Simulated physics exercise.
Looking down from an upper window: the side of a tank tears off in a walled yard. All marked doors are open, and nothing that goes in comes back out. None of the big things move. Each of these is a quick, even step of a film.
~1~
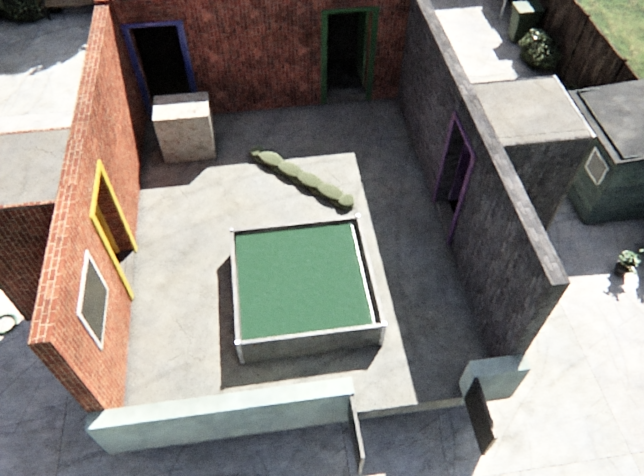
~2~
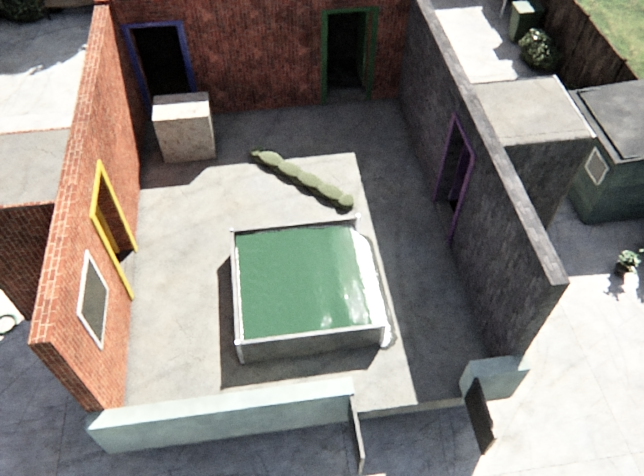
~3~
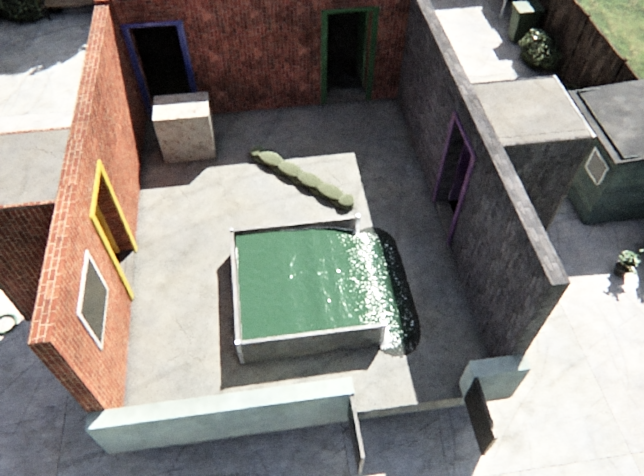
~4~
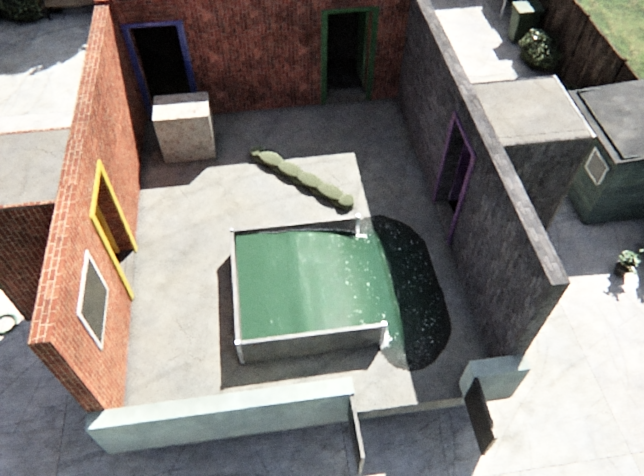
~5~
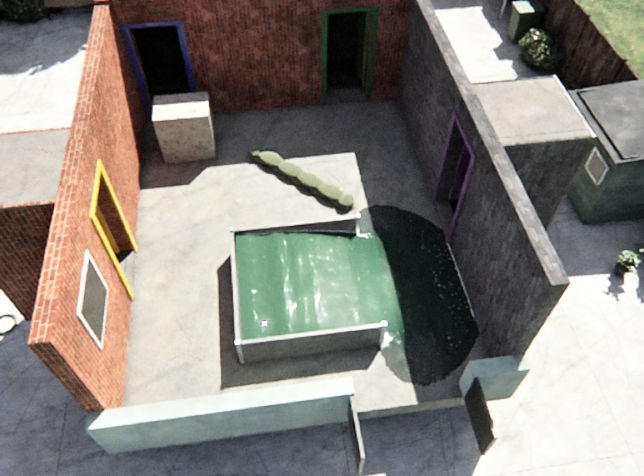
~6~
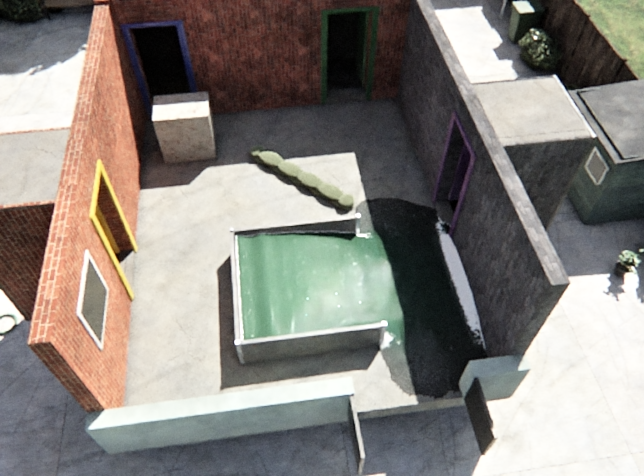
In a walled yard, a tank's right side opens and green water pours across the paving.
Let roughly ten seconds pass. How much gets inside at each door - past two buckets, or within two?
The blue door within two, the yellow door within two, the green door within two, the purple door past two.
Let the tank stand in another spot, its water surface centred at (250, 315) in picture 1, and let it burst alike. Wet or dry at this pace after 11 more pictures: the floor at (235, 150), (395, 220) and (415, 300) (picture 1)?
Points in order: Not reached; inundated; inundated.
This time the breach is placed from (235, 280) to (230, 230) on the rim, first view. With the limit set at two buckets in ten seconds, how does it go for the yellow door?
Lab note - yellow door breaks the limit.
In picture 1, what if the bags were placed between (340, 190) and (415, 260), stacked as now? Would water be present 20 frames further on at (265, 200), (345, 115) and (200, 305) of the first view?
Spot one: Drenched; spot two: Drenched; spot three: Still bare.
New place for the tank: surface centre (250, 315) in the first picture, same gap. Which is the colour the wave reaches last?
The yellow one.
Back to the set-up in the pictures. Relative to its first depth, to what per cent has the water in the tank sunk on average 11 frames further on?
36 percent or so.
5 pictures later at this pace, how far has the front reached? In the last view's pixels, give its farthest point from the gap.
My pick would be pixel (418, 164).
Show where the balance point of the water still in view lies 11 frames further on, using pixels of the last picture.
I'd say near (382, 285).
A moment on, water covers 20 % of the floor; the blue door not reached, the yellow door not reached, the green door not reached, the purple door under two buckets in.
Next, water covers 25 % of the floor; the blue door not reached, the yellow door not reached, the green door not reached, the purple door over two buckets in.
Then, water covers 45 % of the floor; the blue door not reached, the yellow door not reached, the green door wet at the sill, nothing in, the purple door far over two buckets in.
Later, water covers 65 % of the floor; the blue door wet at the sill, nothing in, the yellow door not reached, the green door wet at the sill, nothing in, the purple door far over two buckets in.
In the end, water covers 85 % of the floor; the blue door wet at the sill, nothing in, the yellow door wet at the sill, nothing in, the green door wet at the sill, nothing in, the purple door far over two buckets in.
